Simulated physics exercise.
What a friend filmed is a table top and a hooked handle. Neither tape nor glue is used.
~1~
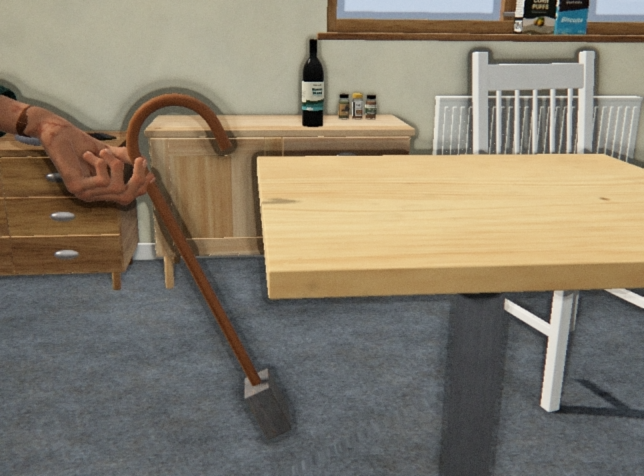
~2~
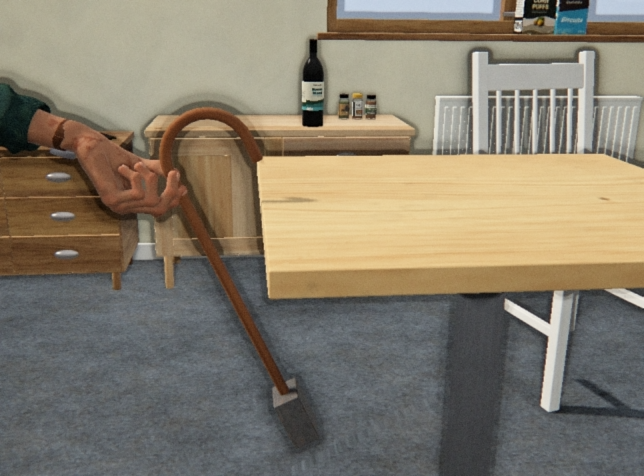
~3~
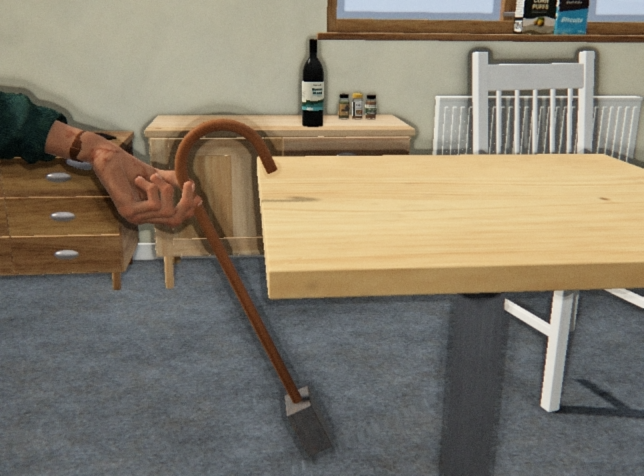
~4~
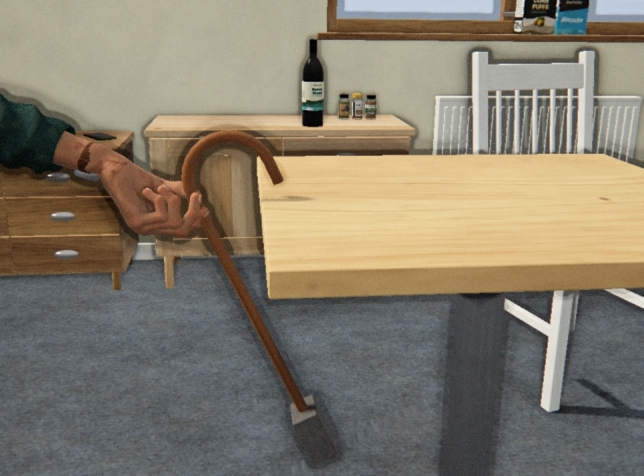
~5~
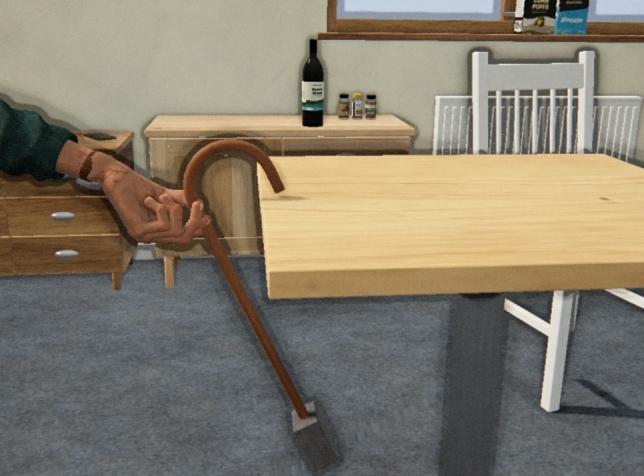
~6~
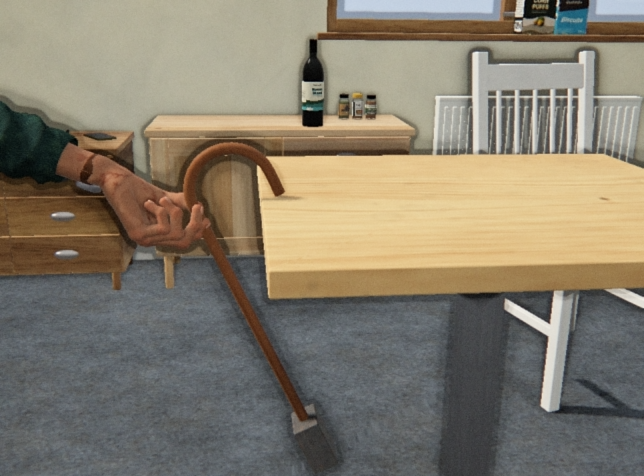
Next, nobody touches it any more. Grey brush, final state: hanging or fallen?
Hanging.
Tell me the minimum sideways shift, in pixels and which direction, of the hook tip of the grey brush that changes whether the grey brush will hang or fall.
Left by around 20 pixels.
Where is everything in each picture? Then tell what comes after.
Still on the way; grey brush (236, 268); table (489, 204), in the first picture.
Still on the way; grey brush (266, 278); table (489, 204), in the second picture.
Still on the way; grey brush (279, 288); table (489, 204), in the third picture.
Still on the way; grey brush (286, 297); table (489, 204), in the fourth picture.
Still on the way; grey brush (286, 305); table (489, 204), in the fifth picture.
In place, still held; grey brush (286, 308); table (489, 204), in the sixth picture.
Then, 0.40 s later than the last frame, grey brush at rest near (285, 309).
When it is over, the grey brush stays hooked on the edge, near (286, 309).
